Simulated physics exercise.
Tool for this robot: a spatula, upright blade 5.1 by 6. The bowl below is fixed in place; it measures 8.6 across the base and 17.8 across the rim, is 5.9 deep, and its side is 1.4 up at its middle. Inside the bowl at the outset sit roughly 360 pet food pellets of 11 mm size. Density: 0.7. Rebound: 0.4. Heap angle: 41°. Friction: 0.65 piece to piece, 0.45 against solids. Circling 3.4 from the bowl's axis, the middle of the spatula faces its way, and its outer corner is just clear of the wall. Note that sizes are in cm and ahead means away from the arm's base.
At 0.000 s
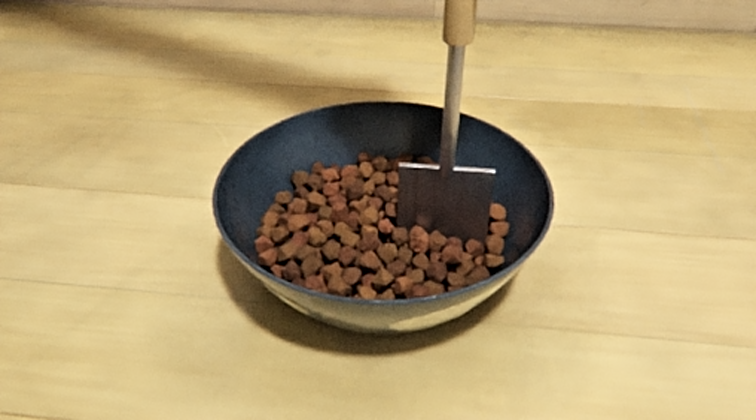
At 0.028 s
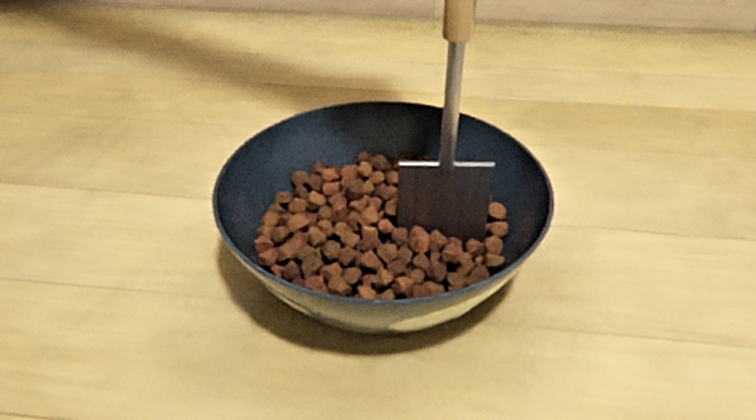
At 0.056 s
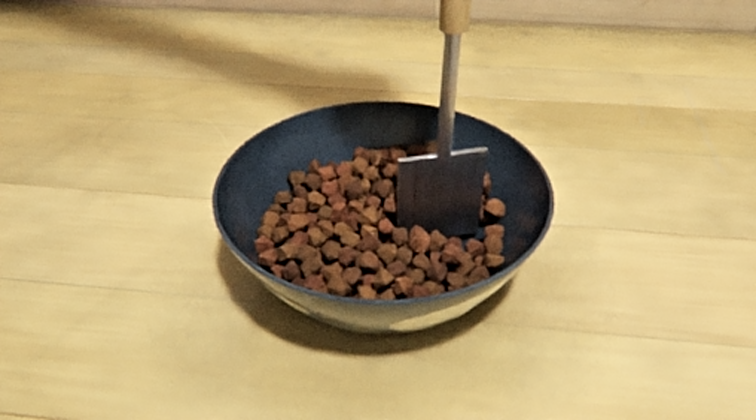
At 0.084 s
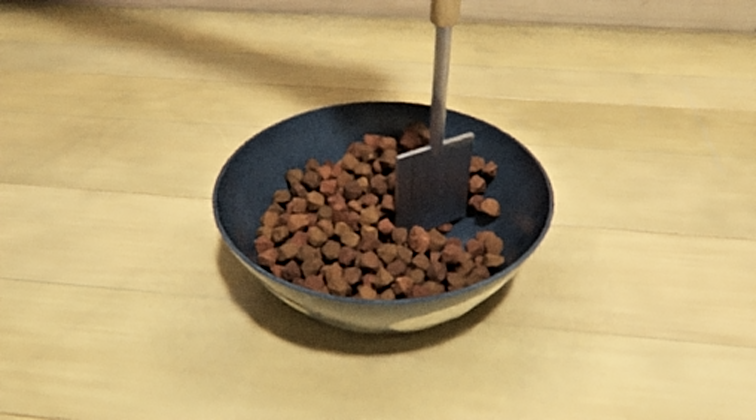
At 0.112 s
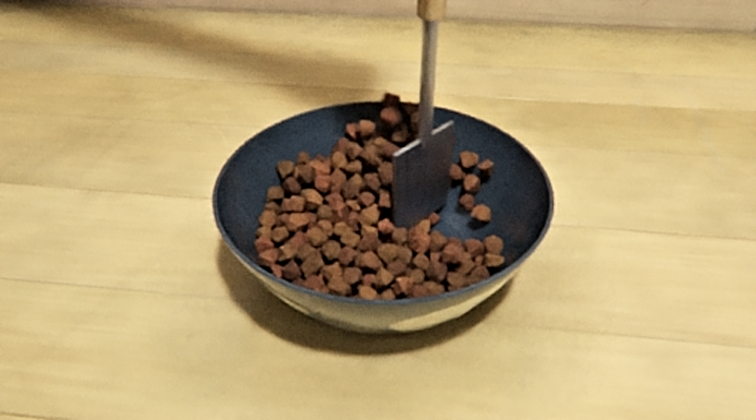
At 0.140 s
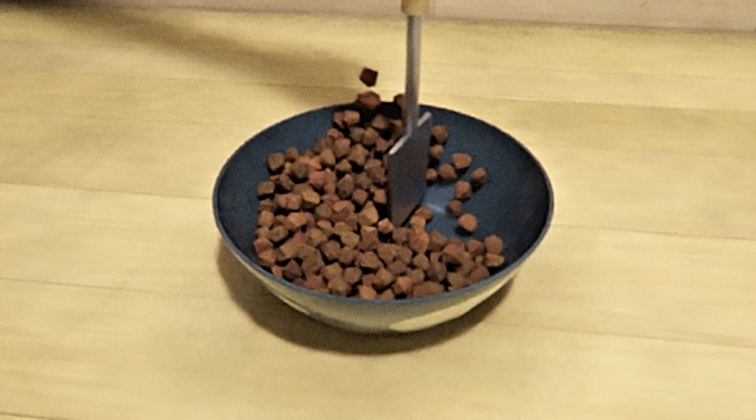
A metal spatula with a wooden handle turned and swept leftward and toward the back through brown pellets in a dark blue bowl, piling some up at the far rim, where one rose above the edge.
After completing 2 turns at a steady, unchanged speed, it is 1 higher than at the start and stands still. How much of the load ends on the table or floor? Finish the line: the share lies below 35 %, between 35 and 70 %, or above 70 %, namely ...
... below 35 %.
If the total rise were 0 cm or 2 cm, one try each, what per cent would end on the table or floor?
Estimates: 35 % then 15 %.
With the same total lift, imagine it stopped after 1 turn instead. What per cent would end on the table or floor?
It would be around 15 percent.
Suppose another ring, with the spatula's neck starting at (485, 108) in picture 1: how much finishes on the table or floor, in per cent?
About 10 %.
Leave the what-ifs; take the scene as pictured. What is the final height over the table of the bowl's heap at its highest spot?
Some 6.0 cm.
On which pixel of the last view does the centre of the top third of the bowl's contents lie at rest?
Close to (451, 202).
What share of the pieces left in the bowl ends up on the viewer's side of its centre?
I'd say around 40 per cent.
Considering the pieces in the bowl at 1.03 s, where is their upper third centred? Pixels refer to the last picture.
Near (315, 261).
After 0.58 s, 325° round, highest piece 8 above the table; 320 in the bowl, 35 on the table or floor, 8 in flight or on the tool.
After 1.03 s, 221° round, highest piece 7 above the table; 288 in the bowl, 71 on the table or floor, 4 in flight or on the tool.
After 1.45 s, 0° round, highest piece 6 above the table; 278 in the bowl, 85 on the table or floor.
After 2.15 s, 0° round, highest piece 6 above the table; 278 in the bowl, 85 on the table or floor.
At rest, 278 in the bowl, 85 on the table or floor. That is 23 % on the table or floor.
